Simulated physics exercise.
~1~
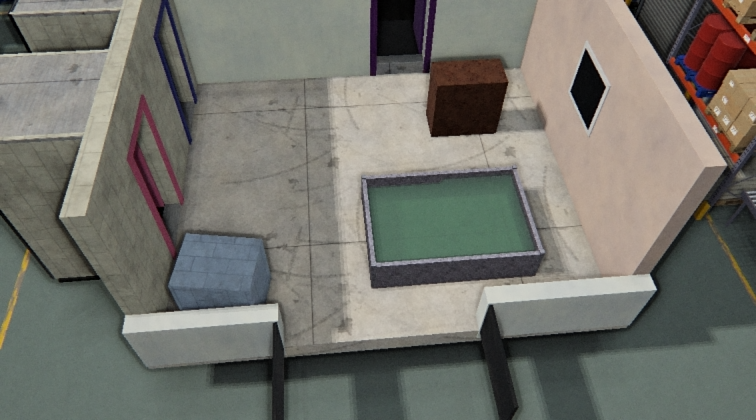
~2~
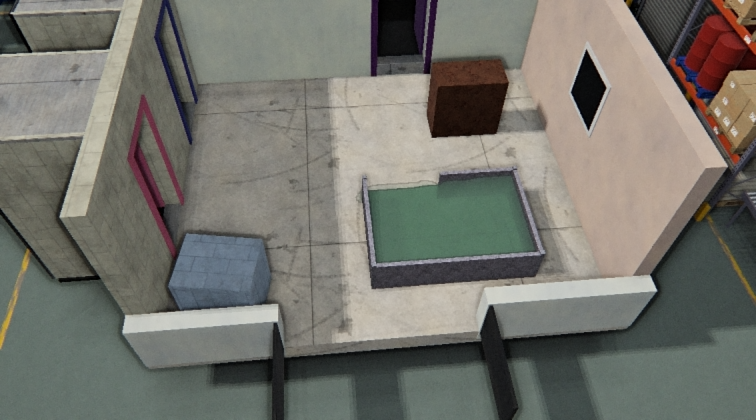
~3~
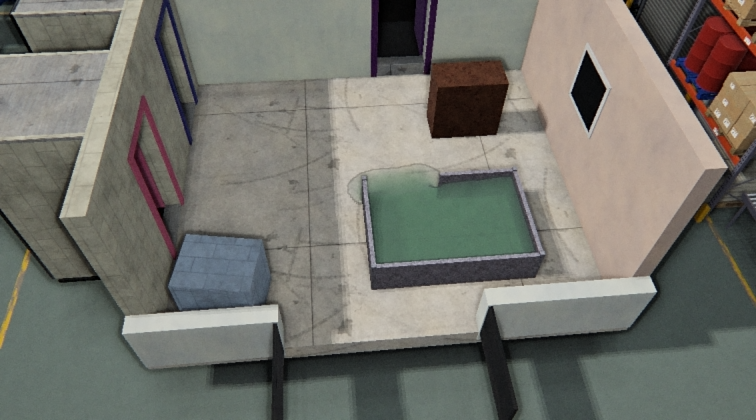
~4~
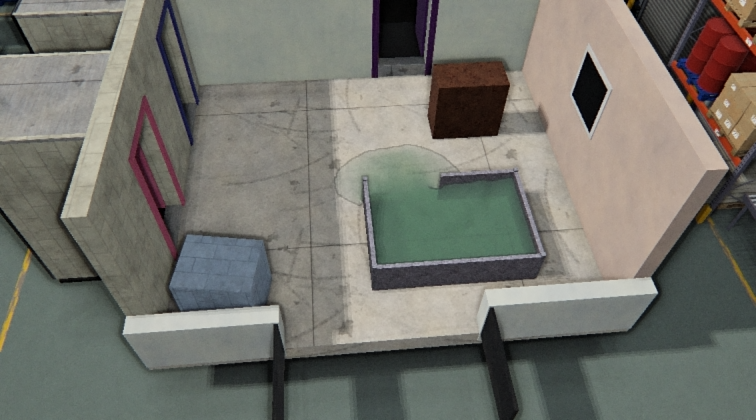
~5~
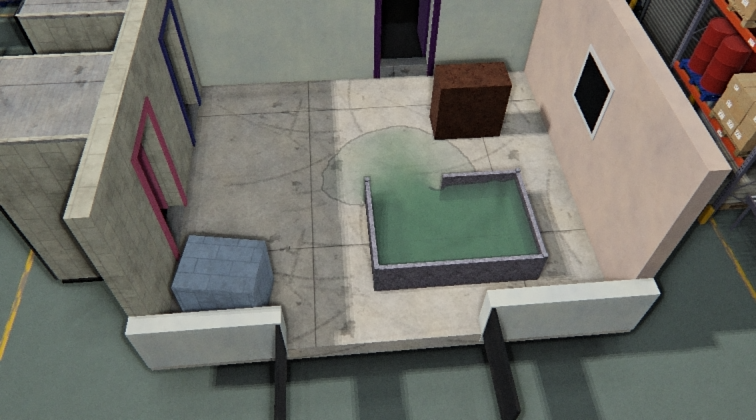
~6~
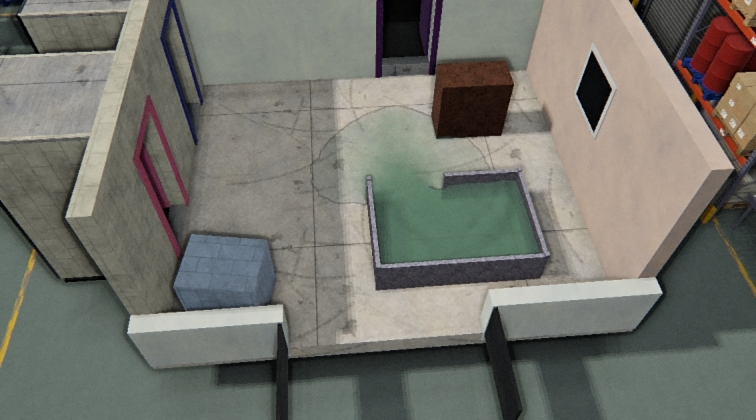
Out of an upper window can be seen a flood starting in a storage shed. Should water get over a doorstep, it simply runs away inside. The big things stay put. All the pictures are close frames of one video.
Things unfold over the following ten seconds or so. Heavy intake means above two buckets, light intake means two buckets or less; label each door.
Labels: Pink door: Light, purple door: Light, blue door: Heavy.
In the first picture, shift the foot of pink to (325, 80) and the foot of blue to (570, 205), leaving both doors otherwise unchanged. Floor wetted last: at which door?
Last: The blue one.
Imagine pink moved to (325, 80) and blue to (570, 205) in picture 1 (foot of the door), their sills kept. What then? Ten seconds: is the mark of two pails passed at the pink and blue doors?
As I read it, the pink door overshoots, and the blue door falls short.
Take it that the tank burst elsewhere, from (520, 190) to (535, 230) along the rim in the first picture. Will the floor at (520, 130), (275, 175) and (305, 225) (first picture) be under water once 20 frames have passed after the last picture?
Submerged, bone-dry, bone-dry.
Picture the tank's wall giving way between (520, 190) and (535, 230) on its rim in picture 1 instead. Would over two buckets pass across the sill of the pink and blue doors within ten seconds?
Then: The pink one takes less, the blue one holds.
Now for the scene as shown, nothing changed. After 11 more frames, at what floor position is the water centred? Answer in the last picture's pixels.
Around pixel (410, 183).
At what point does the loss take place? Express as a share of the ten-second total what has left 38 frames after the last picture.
I'd say about 50 per cent.
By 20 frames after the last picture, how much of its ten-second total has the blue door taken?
That share would be near 10 %.
A moment on, water covers 25 % of the floor; the pink door not reached, the purple door wet at the sill, nothing in, the blue door not reached.
Next, water covers 40 % of the floor; the pink door not reached, the purple door wet at the sill, nothing in, the blue door not reached.
Then, water covers 50 % of the floor; the pink door not reached, the purple door wet at the sill, nothing in, the blue door under two buckets in.
Later, water covers 80 % of the floor; the pink door wet at the sill, nothing in, the purple door wet at the sill, nothing in, the blue door over two buckets in.
In the end, water covers 95 % of the floor; the pink door wet at the sill, nothing in, the purple door wet at the sill, nothing in, the blue door far over two buckets in.
